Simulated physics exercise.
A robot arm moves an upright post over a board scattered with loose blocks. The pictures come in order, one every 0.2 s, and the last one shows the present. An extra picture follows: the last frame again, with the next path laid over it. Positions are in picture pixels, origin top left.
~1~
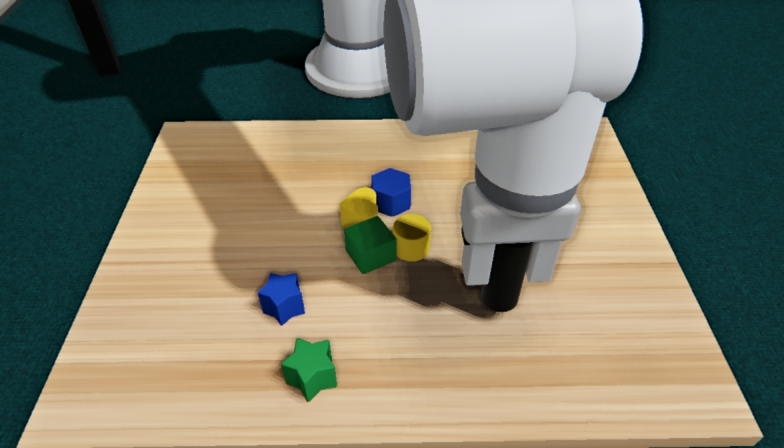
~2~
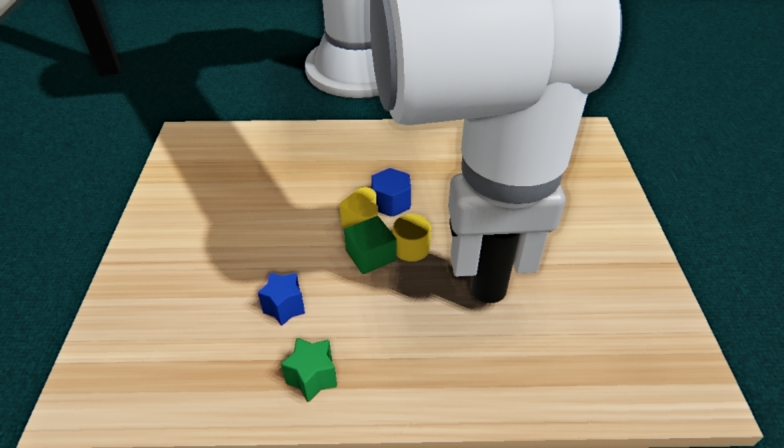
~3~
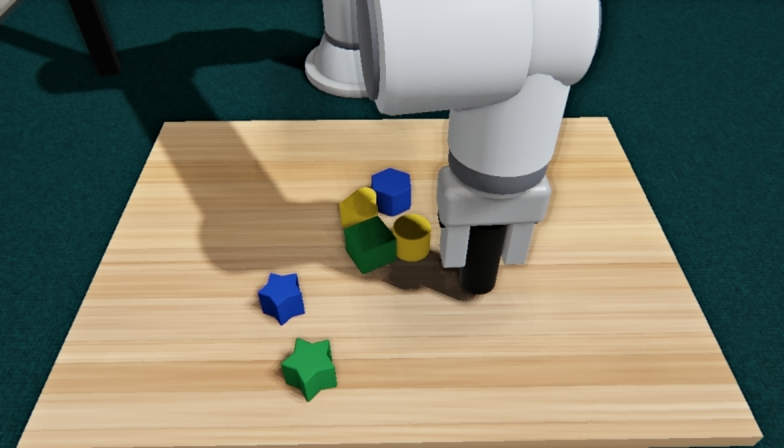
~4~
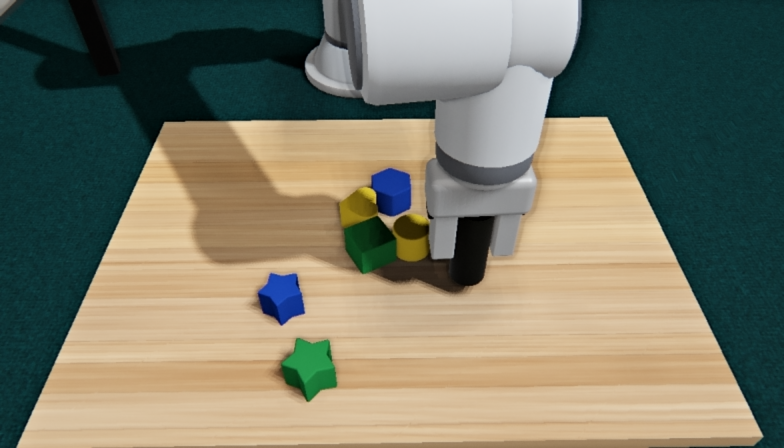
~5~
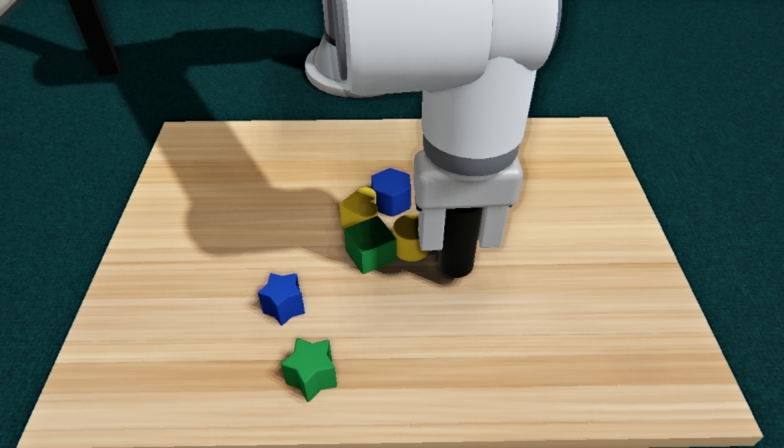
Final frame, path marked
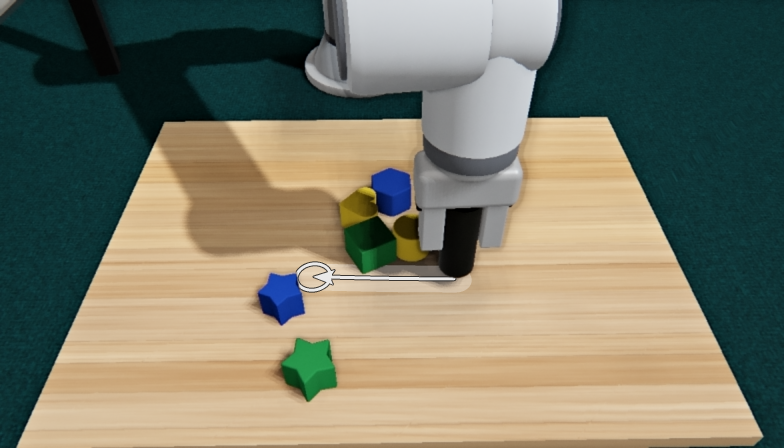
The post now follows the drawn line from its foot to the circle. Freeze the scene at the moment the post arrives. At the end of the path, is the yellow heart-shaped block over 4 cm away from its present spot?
No, that is not how it ends up.
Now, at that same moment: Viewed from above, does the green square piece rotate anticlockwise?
Final answer: No.
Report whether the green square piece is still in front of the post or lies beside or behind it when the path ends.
It is gone from the front.
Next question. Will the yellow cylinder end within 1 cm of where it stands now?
Yes
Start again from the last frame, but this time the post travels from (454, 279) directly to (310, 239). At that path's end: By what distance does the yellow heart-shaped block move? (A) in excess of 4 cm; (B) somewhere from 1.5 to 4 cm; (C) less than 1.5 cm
Choice B: Somewhere from 1.5 to 4 cm.
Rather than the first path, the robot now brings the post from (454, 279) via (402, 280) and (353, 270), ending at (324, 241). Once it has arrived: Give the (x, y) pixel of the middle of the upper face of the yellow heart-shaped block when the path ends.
The centre of its top face lies at (360, 176).
Path on the board, from (454, 279) directly to (313, 277).
What follows on the original path. One third of the way, post at (407, 265); nothing pushed yet.
Two thirds of the way, post at (358, 264); green square piece at (356, 227), turned 40° clockwise.
At the end, post at (311, 263); yellow heart-shaped block in place; green square piece at (354, 227), turned 45° clockwise; yellow cylinder in place.
